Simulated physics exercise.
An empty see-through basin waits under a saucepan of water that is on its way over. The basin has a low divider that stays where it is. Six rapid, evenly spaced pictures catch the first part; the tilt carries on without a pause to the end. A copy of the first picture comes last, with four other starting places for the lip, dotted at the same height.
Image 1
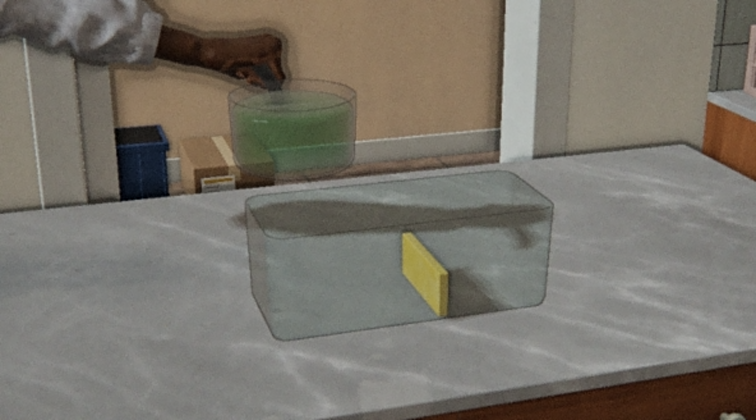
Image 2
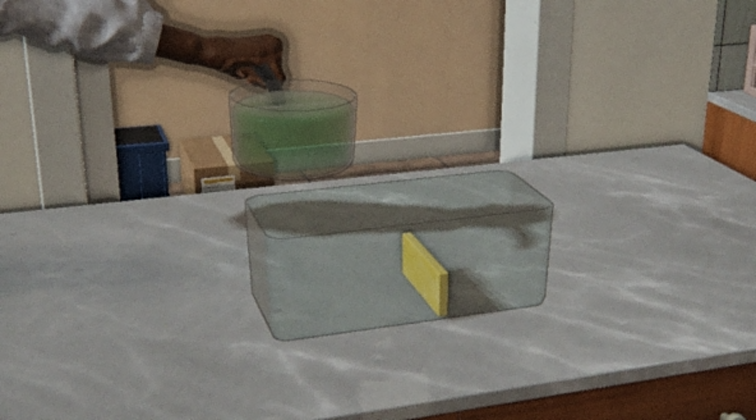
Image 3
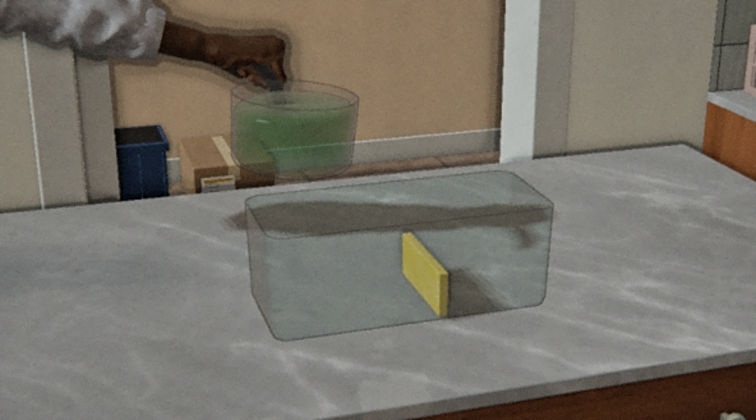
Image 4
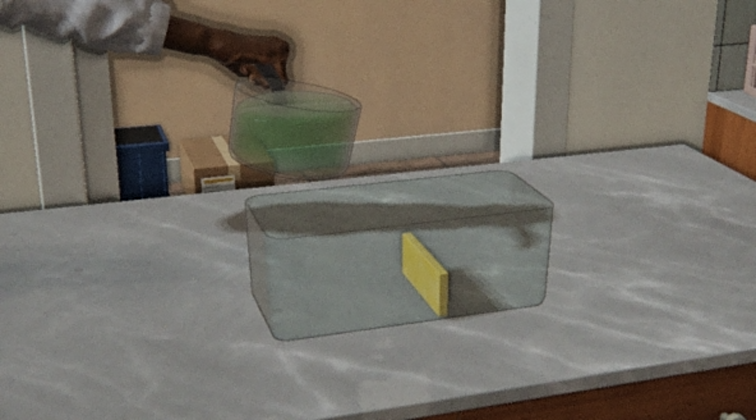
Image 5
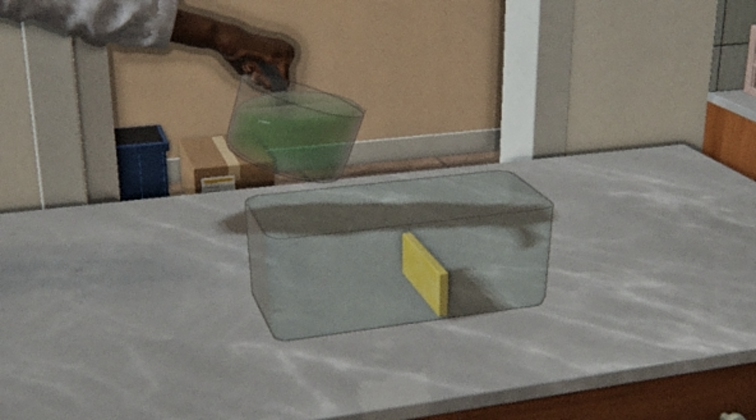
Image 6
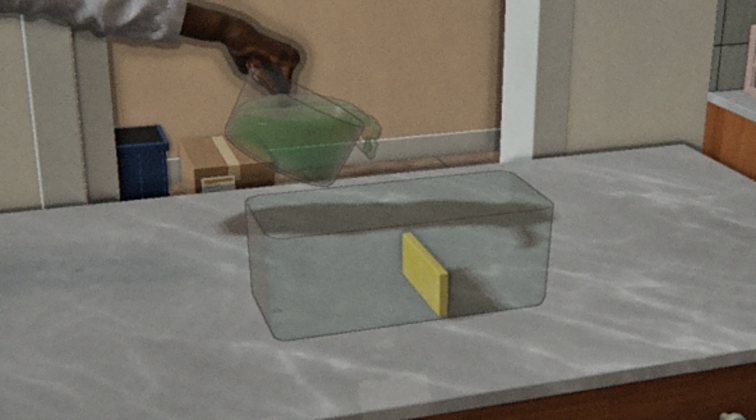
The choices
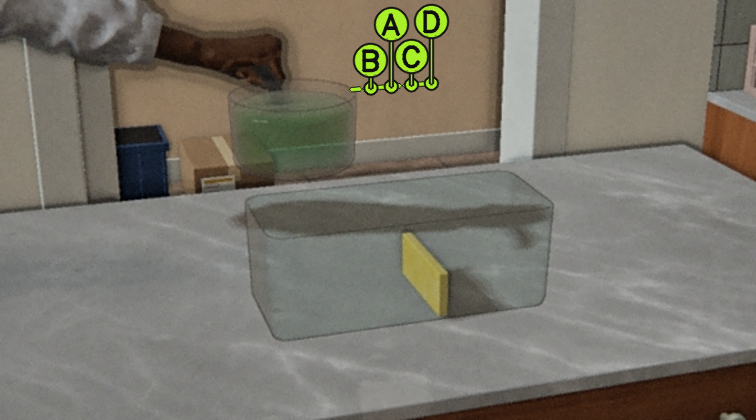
A hand tilting a clear container of green liquid rightward above a see-through basin with a yellow divider, liquid slipping over the lip.
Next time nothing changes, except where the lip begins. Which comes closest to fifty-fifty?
The best dot is B.
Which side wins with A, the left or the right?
The right one.
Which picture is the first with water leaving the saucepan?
In picture 5.
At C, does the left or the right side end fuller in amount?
The right one.
On the marked copy, A at (391, 86); B at (370, 88); C at (411, 84); D at (431, 83).
With A, about 26 % ends left of the wall and 73 % right of it.
With B, about 47 % ends left of the wall and 53 % right of it.
With C, about 10 % ends left of the wall and 90 % right of it.
With D, about 4 % ends left of the wall and 96 % right of it.
